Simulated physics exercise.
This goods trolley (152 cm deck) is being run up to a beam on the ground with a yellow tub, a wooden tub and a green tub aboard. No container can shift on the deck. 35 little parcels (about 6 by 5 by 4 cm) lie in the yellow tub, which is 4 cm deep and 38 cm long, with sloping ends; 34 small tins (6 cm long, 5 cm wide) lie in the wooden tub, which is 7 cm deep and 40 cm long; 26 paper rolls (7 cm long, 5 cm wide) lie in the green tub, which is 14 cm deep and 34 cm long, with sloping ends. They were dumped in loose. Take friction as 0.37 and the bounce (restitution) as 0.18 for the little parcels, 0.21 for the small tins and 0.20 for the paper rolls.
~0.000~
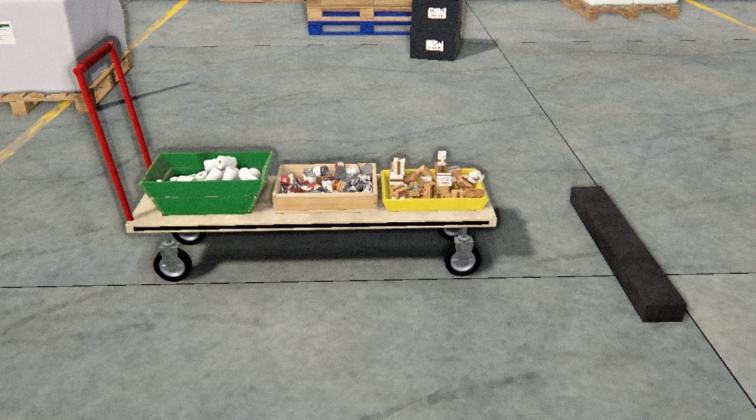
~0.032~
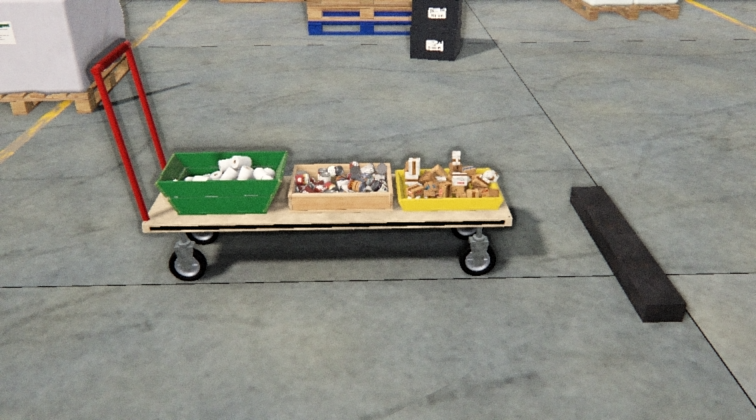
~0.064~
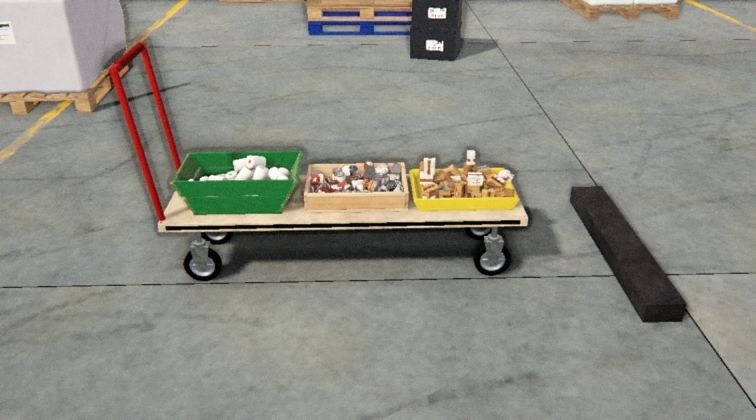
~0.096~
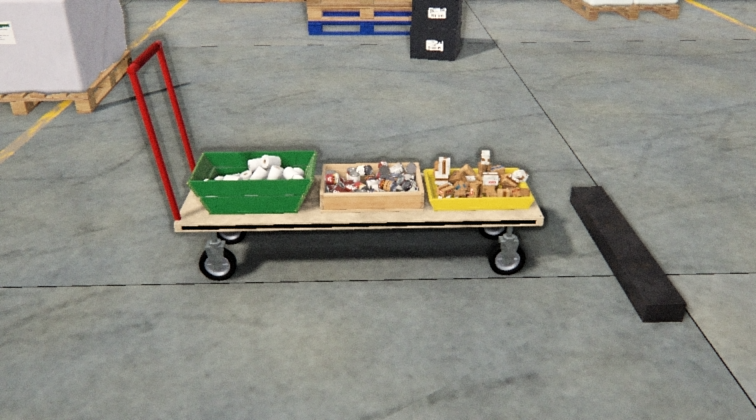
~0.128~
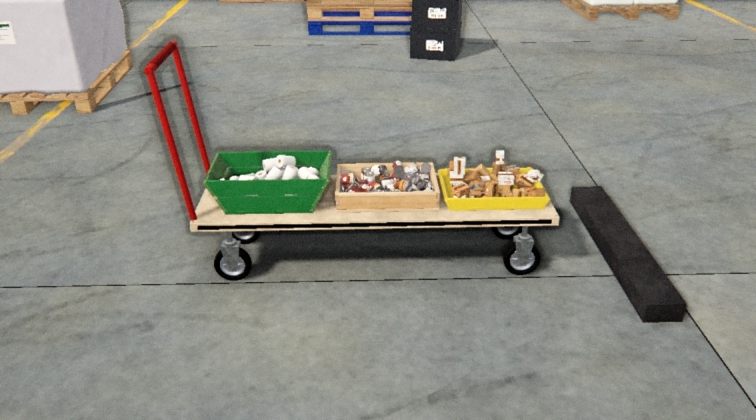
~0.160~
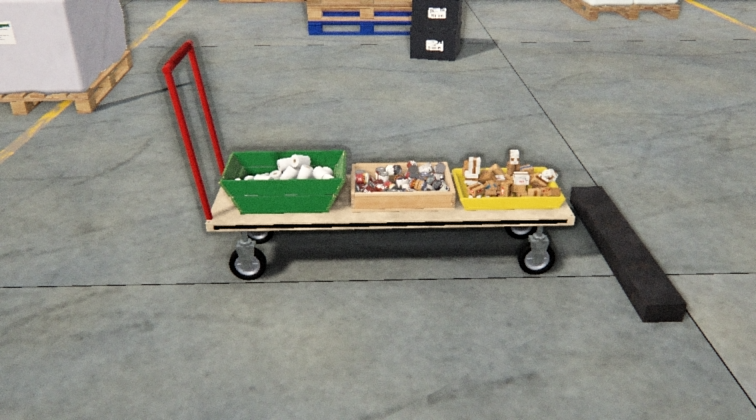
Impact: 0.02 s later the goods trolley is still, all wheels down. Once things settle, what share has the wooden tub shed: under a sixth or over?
The wooden tub loses under a sixth of its small tins.
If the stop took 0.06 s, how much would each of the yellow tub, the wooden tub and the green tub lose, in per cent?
Then yellow tub 30, wooden tub 0, green tub 0 per cent.
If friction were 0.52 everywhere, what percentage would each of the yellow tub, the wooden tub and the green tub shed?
In that case yellow tub 40, wooden tub 0, green tub 0 per cent.
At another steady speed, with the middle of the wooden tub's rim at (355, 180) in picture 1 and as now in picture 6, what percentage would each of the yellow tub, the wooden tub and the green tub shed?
Then yellow tub 10, wooden tub 0, green tub 0 per cent.
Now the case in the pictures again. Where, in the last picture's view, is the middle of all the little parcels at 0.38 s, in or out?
Near (587, 177).
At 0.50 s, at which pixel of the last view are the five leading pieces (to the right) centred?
At about (650, 173).
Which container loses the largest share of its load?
It is the yellow tub.
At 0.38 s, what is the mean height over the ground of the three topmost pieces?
About 48 cm.
After 0.28 s, the wheels strike.
After 0.38 s, yellow tub 33 in, 2 out, wooden tub 34 in, 0 out and green tub 26 in, 0 out.
After 0.50 s, yellow tub 28 in, 7 out, wooden tub 33 in, 1 out and green tub 26 in, 0 out.
After 0.73 s, yellow tub 23 in, 12 out, wooden tub 32 in, 2 out and green tub 25 in, 1 out.
Outcome (at 1.23 s), yellow tub 23 in, 12 out, wooden tub 32 in, 2 out and green tub 25 in, 1 out. Asked share, 2 of 34, 6 per cent.
